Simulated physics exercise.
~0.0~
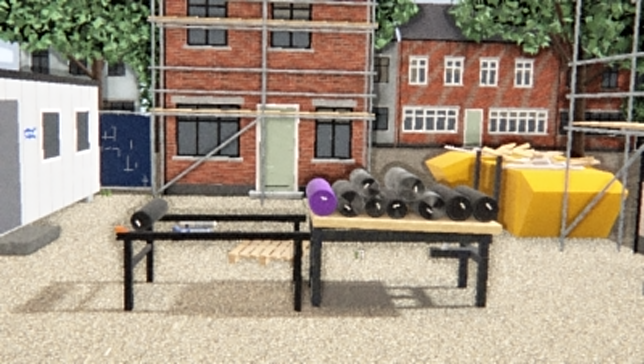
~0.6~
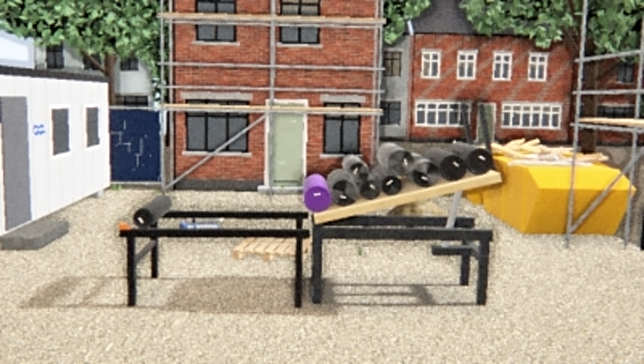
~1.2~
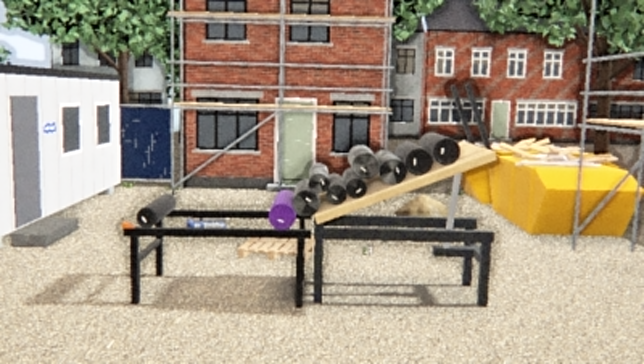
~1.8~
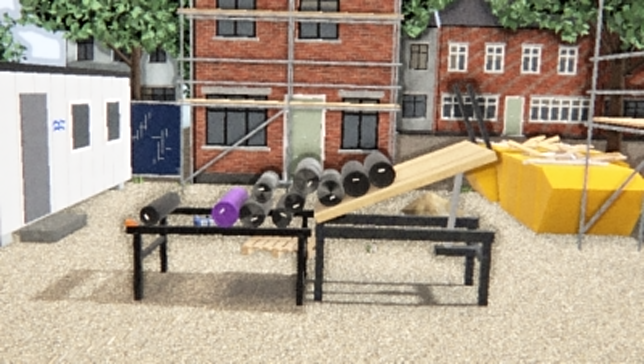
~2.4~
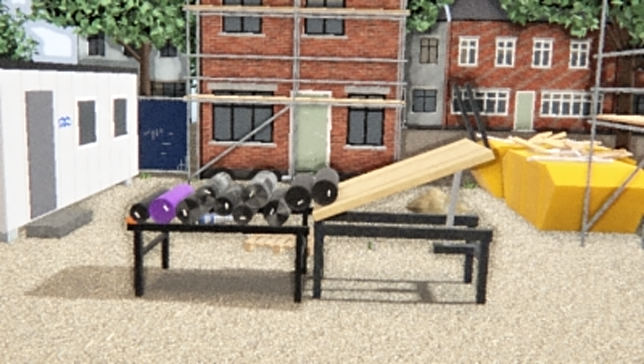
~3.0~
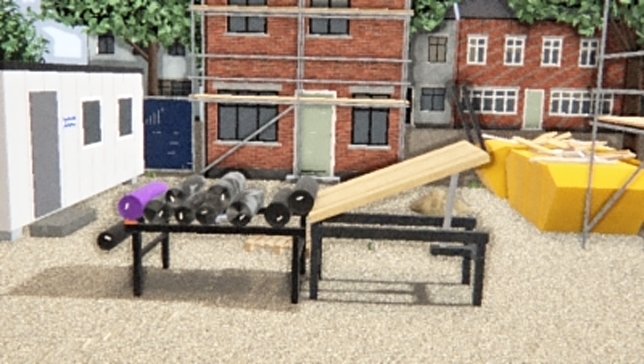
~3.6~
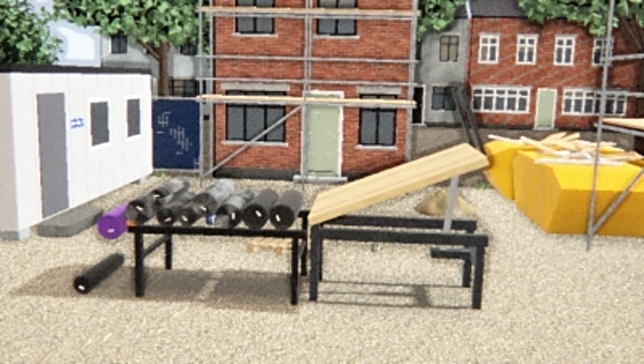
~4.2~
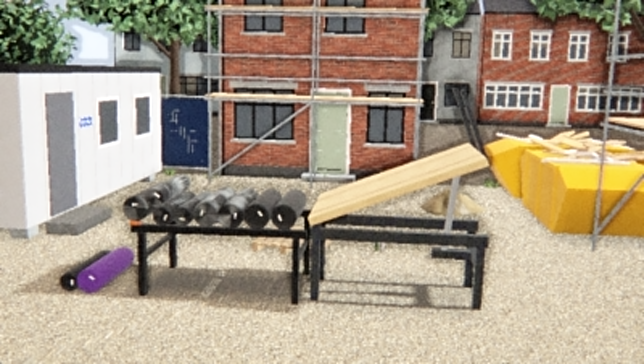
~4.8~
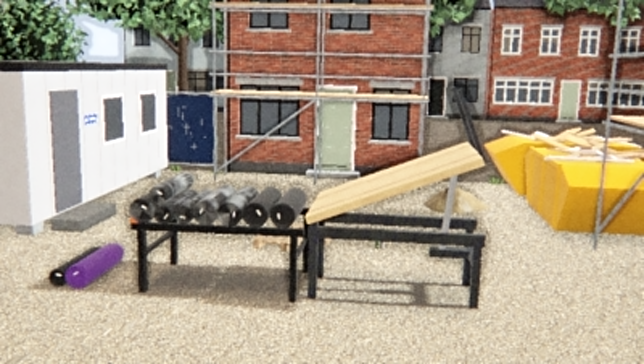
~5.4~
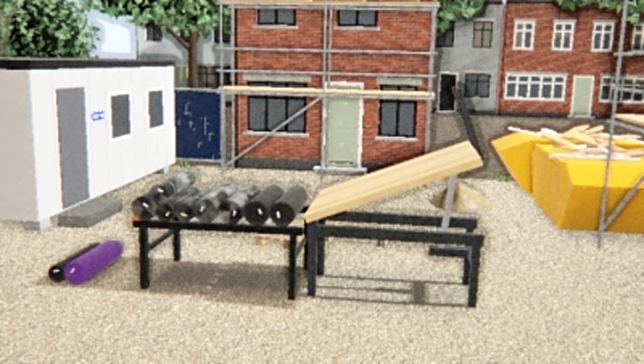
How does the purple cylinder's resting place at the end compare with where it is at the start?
At the start it lies at the left edge of the wooden deck, in front of the black cylinders. By the end it is on the gravel beyond the left end of the rack, next to a black cylinder.
